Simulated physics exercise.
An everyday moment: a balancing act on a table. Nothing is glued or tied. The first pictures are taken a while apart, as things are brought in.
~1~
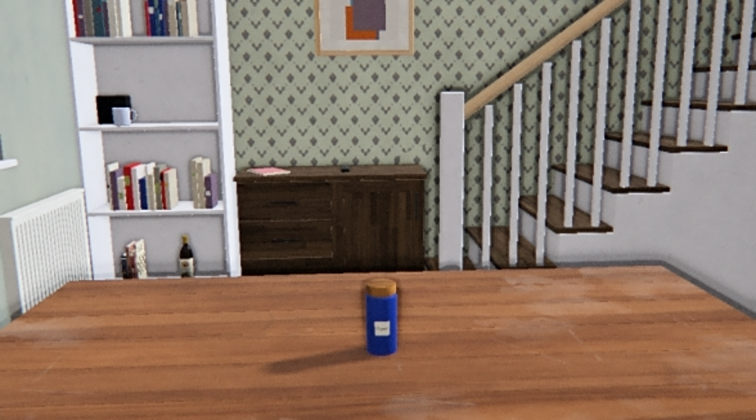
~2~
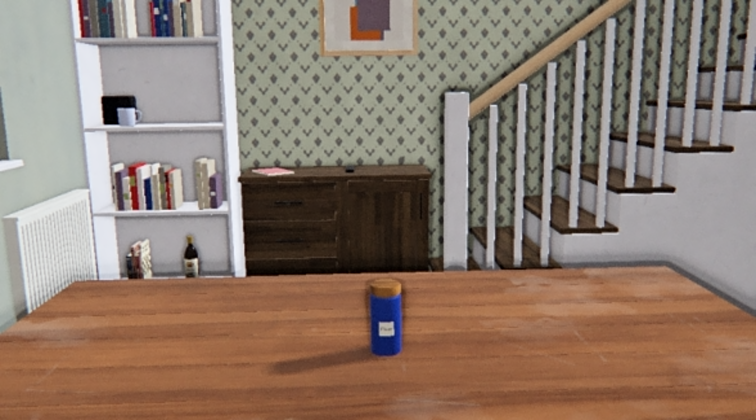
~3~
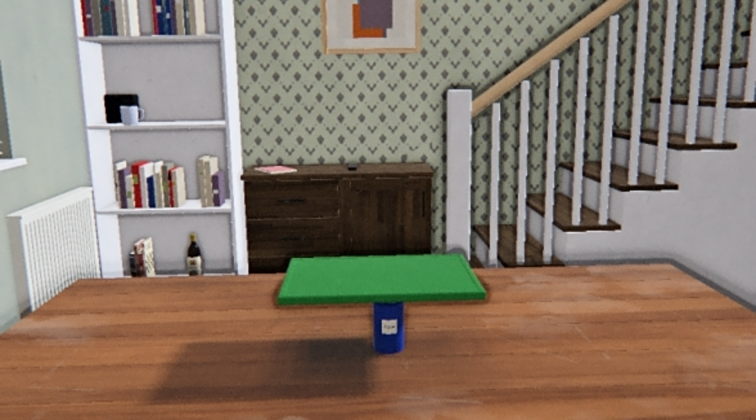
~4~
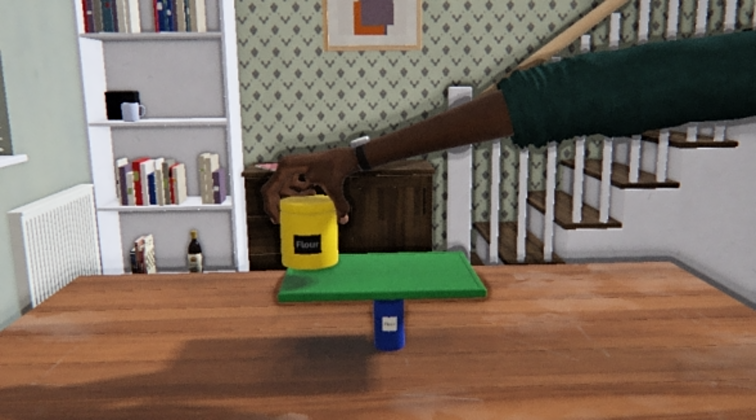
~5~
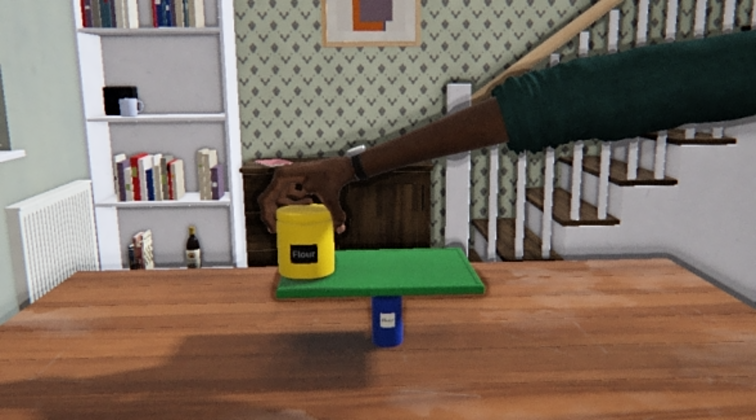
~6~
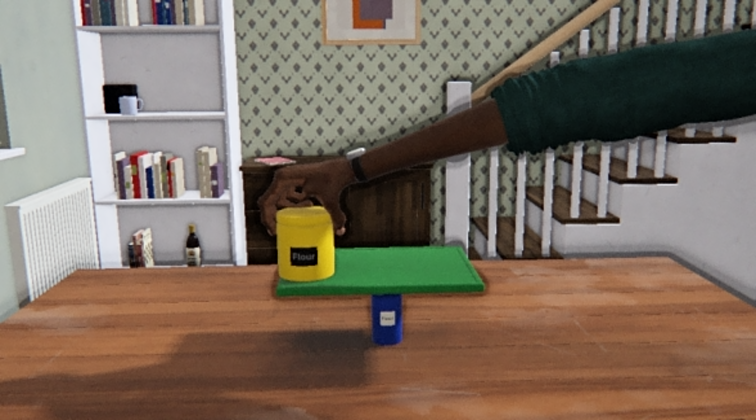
A hand lowering a yellow flour jar onto the left end of a green lid resting on a small blue jar.
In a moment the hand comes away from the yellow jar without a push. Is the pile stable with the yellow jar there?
In the end the stack comes apart.
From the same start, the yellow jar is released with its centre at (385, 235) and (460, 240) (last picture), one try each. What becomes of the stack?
First, it stays up; second, it comes apart.
Then, 0.30 s on from there, yellow jar now fallen; green lid turned 57° from how it was put; blue shaker turned 4° from how it was put.
Then, 0.40 s on from there, green lid turned 58° from how it was put; blue shaker turned 6° from how it was put.
Then, 0.60 s on from there, green lid now fallen; blue shaker turned 61° from how it was put.
Then, 0.70 s on from there, blue shaker now fallen.
In the end, fallen, yellow jar, green lid and blue shaker. The stack gives way.
